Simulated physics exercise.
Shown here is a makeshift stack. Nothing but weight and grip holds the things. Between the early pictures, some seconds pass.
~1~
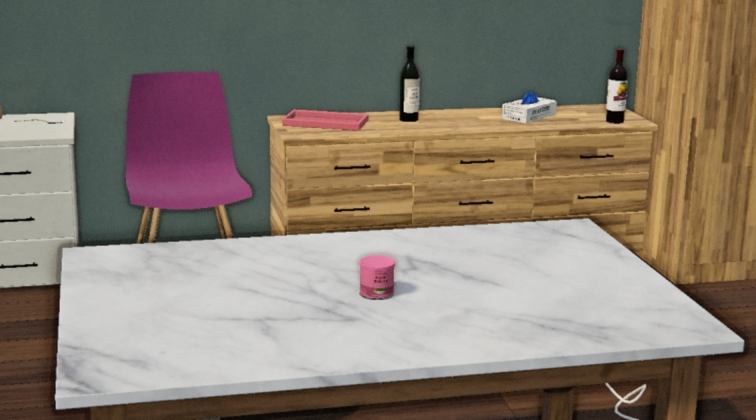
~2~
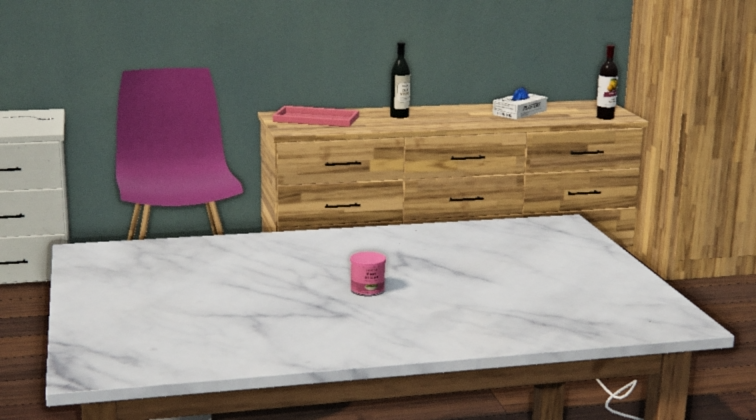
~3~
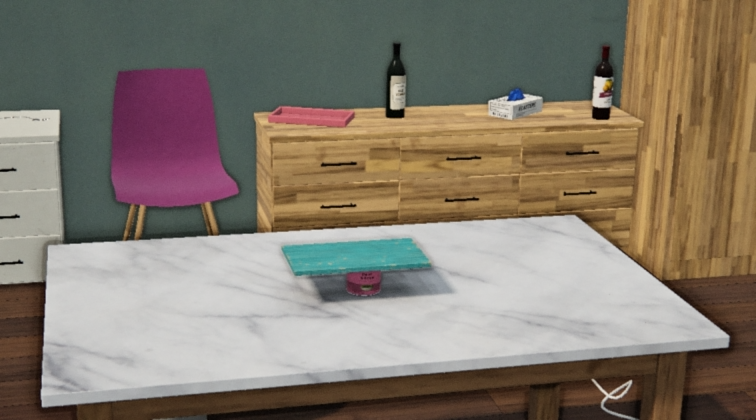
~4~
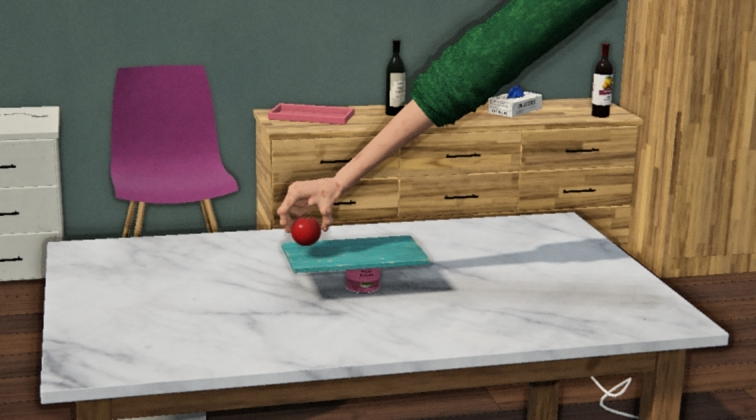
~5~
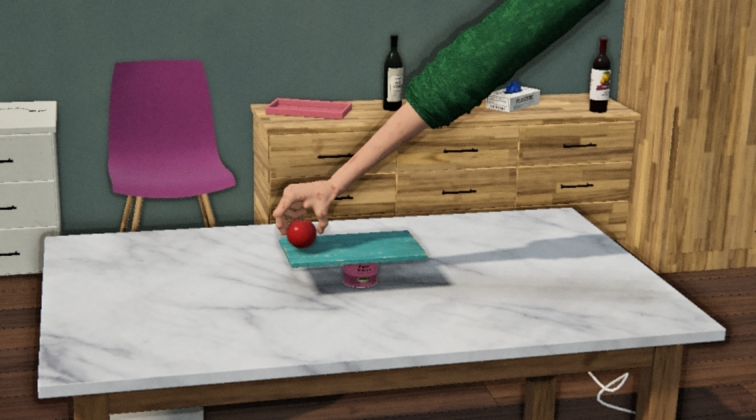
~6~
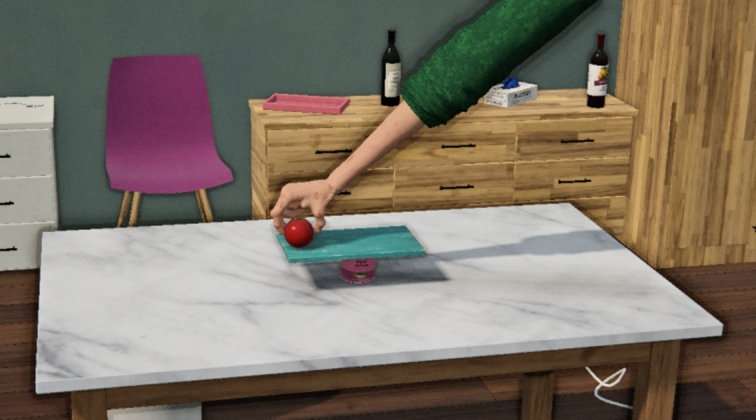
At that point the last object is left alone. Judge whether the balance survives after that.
The stack cannot bear the weight.
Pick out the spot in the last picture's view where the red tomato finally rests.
End spot: Near (256, 275).
Then, 0.50 s past the last view, red tomato now fallen; turquoise board rocked 35° from its first pose.
Then, 0.70 s past the last view, turquoise board rocked 29° from its first pose.
Finally, fallen, red tomato; moved from the start, turquoise board; pink tin still in place. Final places as the last picture's camera would see them, red tomato near (256, 275). The stack gives way.
